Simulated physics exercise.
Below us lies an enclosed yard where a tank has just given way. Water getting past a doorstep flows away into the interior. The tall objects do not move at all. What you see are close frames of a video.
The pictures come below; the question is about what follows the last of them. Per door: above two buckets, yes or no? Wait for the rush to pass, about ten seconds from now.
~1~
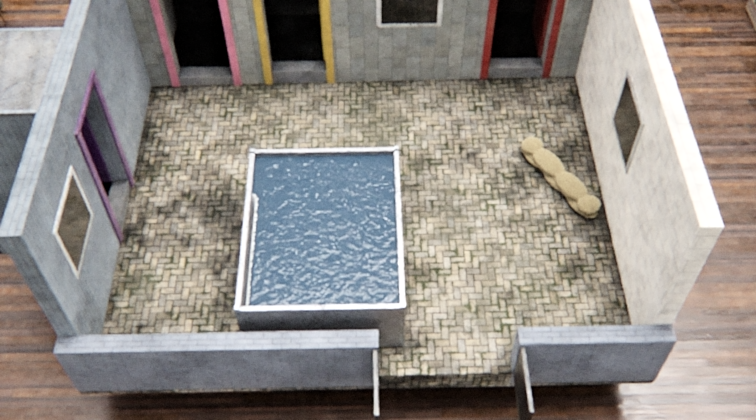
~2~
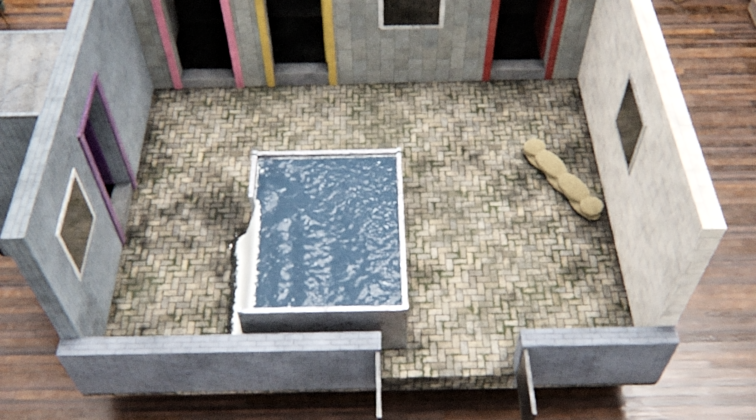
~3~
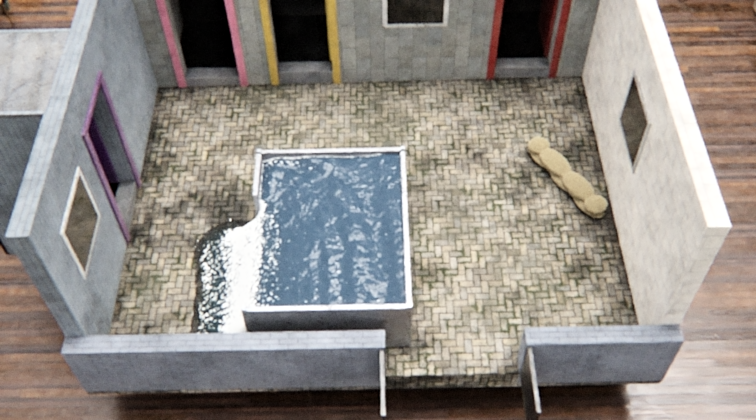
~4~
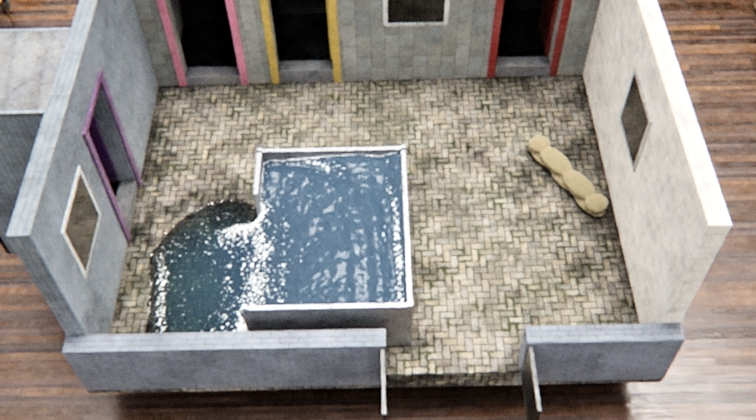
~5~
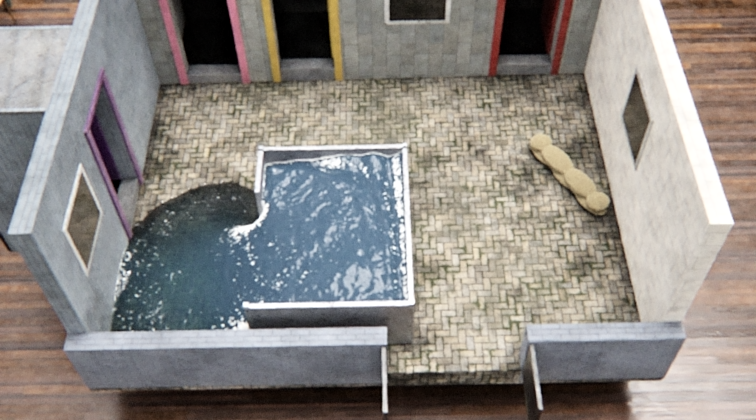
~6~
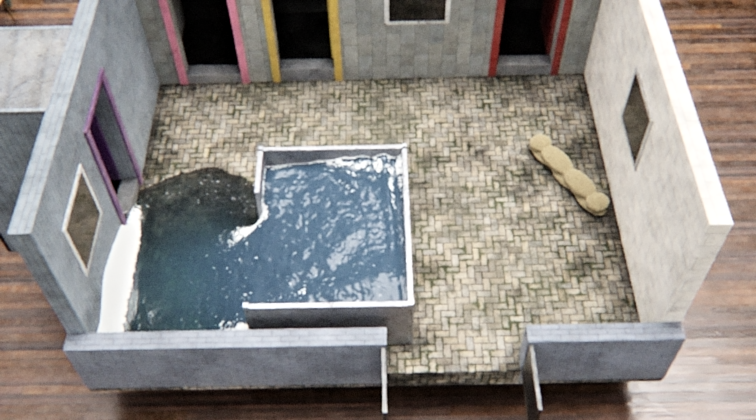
Pink door yes. Purple door yes. Red door no. Yellow door no.
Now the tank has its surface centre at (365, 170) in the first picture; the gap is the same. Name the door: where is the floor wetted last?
The door marked red, that's the one.
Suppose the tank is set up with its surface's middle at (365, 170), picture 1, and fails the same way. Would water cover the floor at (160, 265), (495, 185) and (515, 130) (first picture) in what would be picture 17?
Log: Flood; no flood; no flood.
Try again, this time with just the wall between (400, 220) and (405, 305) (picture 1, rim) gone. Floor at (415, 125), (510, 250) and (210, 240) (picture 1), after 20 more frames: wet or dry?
The first spot is soaked, the second soaked and the third spared.
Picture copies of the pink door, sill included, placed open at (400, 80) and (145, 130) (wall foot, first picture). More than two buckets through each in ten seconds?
Note, in sequence - door one ends up lower; door two ends up higher.
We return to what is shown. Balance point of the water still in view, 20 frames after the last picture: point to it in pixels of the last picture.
The balance point is around (251, 221).
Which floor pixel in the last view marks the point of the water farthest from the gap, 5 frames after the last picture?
I reckon the front has reached (158, 102) by then.
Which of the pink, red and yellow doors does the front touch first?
The pink one.
A moment on, water covers 20 % of the floor; the pink door not reached, the purple door under two buckets in, the red door not reached, the yellow door not reached.
Next, water covers 30 % of the floor; the pink door wet at the sill, nothing in, the purple door over two buckets in, the red door not reached, the yellow door not reached.
Then, water covers 55 % of the floor; the pink door far over two buckets in, the purple door far over two buckets in, the red door not reached, the yellow door wet at the sill, nothing in.
Later, water covers 90 % of the floor; the pink door far over two buckets in, the purple door far over two buckets in, the red door wet at the sill, nothing in, the yellow door wet at the sill, nothing in.
In the end, water covers 95 % of the floor; the pink door far over two buckets in, the purple door far over two buckets in, the red door wet at the sill, nothing in, the yellow door wet at the sill, nothing in.
